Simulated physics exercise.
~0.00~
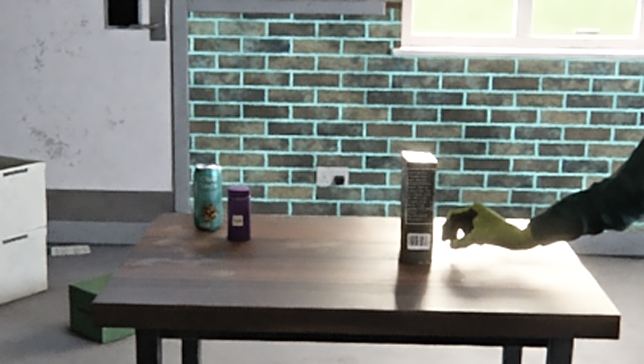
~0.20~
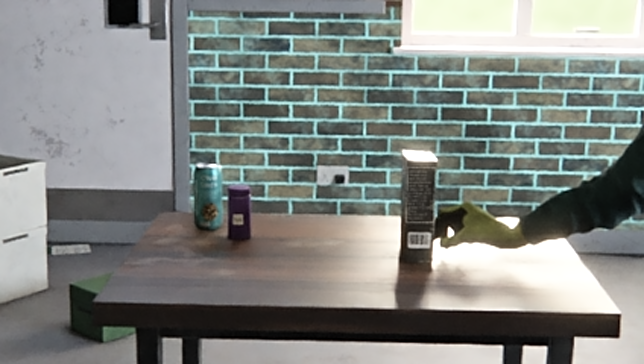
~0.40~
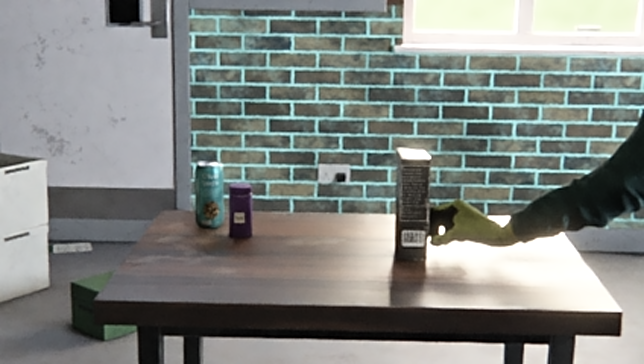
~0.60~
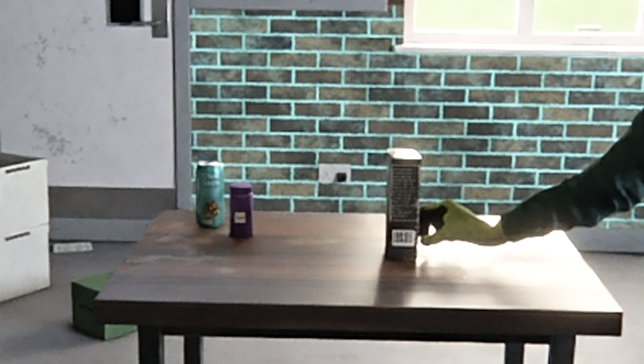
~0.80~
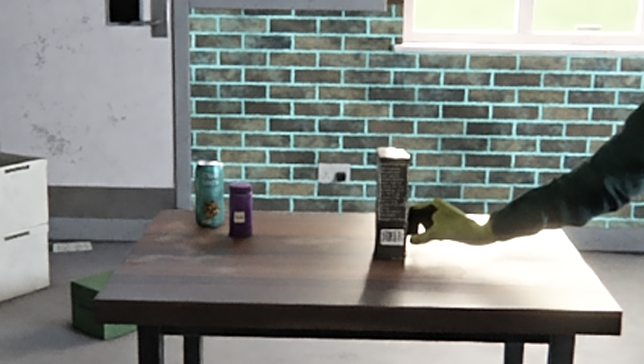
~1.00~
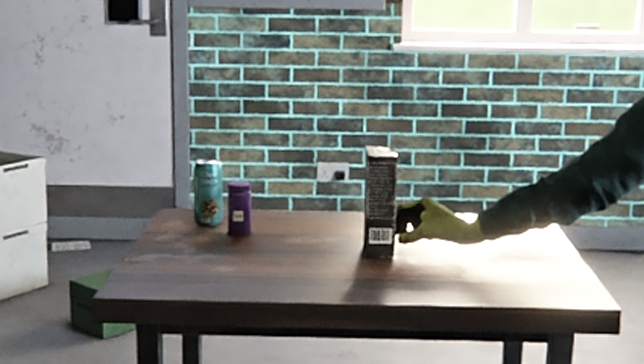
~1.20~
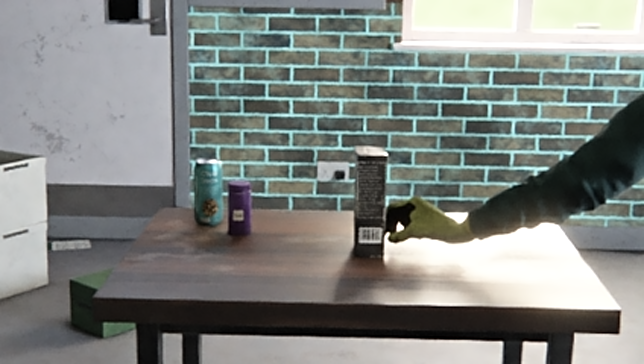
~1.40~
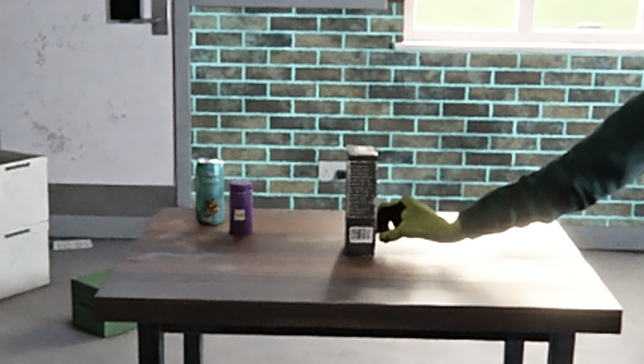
In this clip, a gloved hand reaches in from the right to a tall black packet on a wooden table and pushes it steadily left, toward a turquoise can and a purple shaker that stay put, and the packet ends still upright, short of them.
